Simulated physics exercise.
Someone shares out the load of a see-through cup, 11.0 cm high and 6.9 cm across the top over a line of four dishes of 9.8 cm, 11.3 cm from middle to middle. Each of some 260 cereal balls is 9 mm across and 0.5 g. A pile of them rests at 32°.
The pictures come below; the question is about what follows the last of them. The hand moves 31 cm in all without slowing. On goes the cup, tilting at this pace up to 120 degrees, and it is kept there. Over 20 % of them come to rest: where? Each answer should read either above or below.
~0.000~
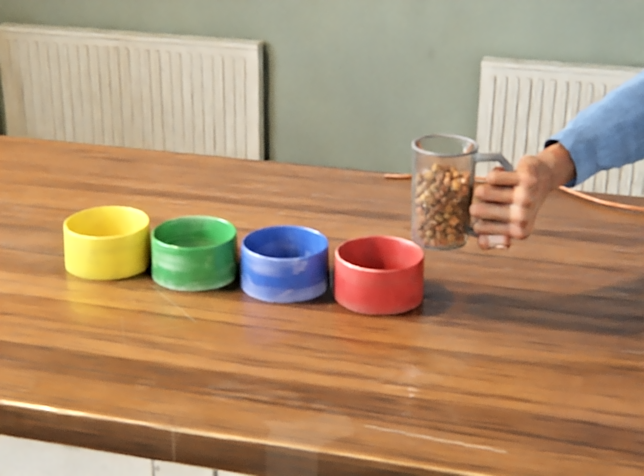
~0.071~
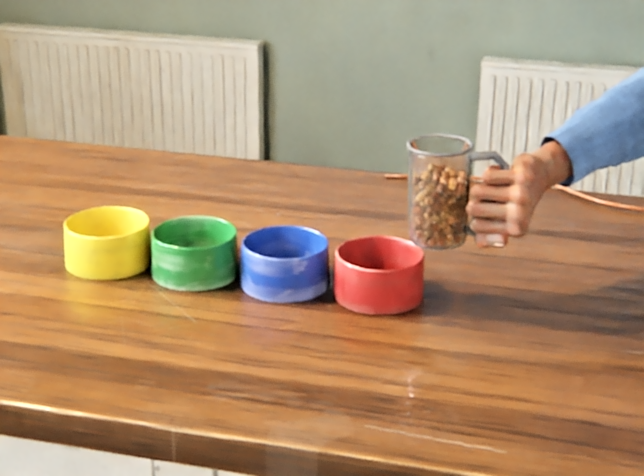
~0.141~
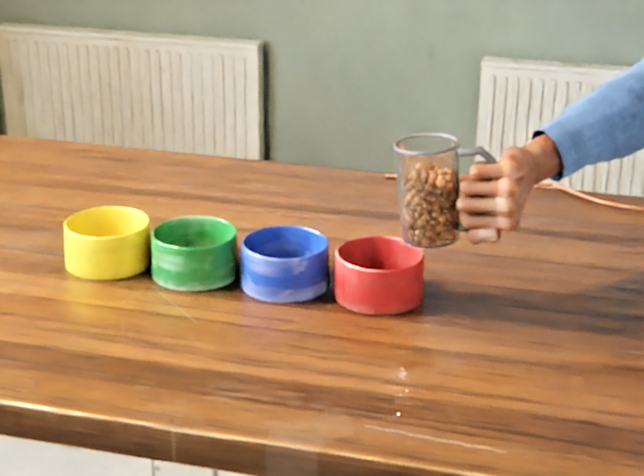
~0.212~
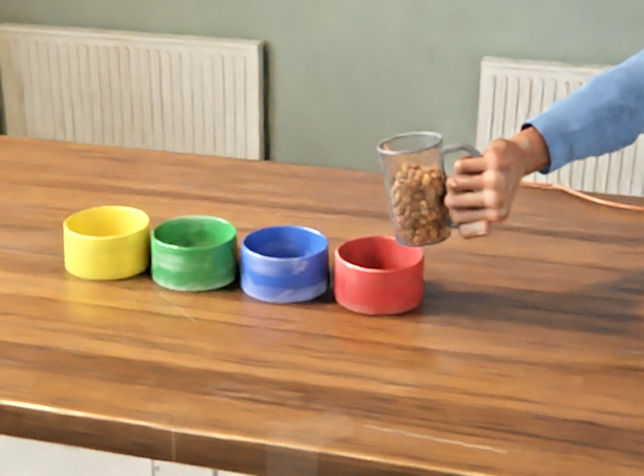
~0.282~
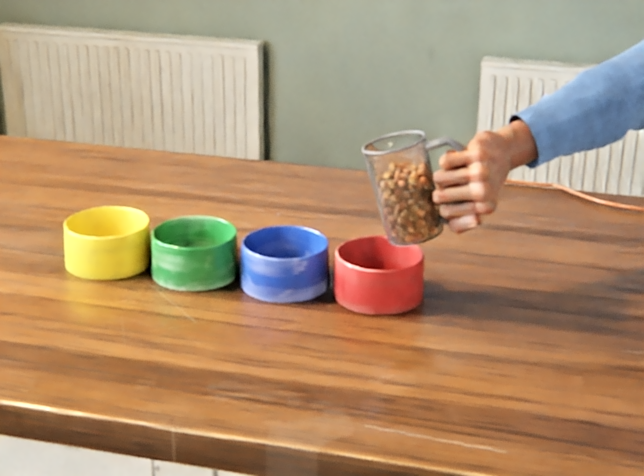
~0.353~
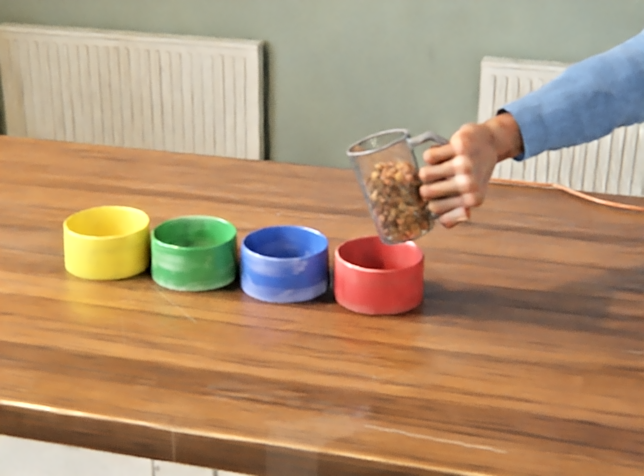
Red dish - below, blue dish - below, green dish - below, yellow dish - above, counter - below.
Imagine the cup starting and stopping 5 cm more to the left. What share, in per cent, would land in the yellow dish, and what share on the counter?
In that case, yellow: 100; counter: 0.
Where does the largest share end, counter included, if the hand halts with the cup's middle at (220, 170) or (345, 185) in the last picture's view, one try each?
I'd expect green to win the first try and blue the second.
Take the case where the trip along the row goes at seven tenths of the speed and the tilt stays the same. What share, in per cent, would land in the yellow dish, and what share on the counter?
Yellow: 0; counter: 10.
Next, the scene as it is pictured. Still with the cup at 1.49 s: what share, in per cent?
Roughly 100 per cent.
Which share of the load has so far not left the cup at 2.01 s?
Estimate: Some 15 %.
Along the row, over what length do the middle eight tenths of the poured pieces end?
Some 6 centimetres.
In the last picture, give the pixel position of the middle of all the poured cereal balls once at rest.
Near (113, 246).
After 1.03 s, tilt 67 degrees; cup holds 100 %.
Then, at 1.49 s, tilt 98 degrees; cup holds 100 %.
After 2.01 s, tilt 120 degrees; cup holds 15 %, yellow 85 %.
In the end, at 2.7 s, red 0 %, blue 0 %, green 0 %, yellow 95 %, counter 0 %.
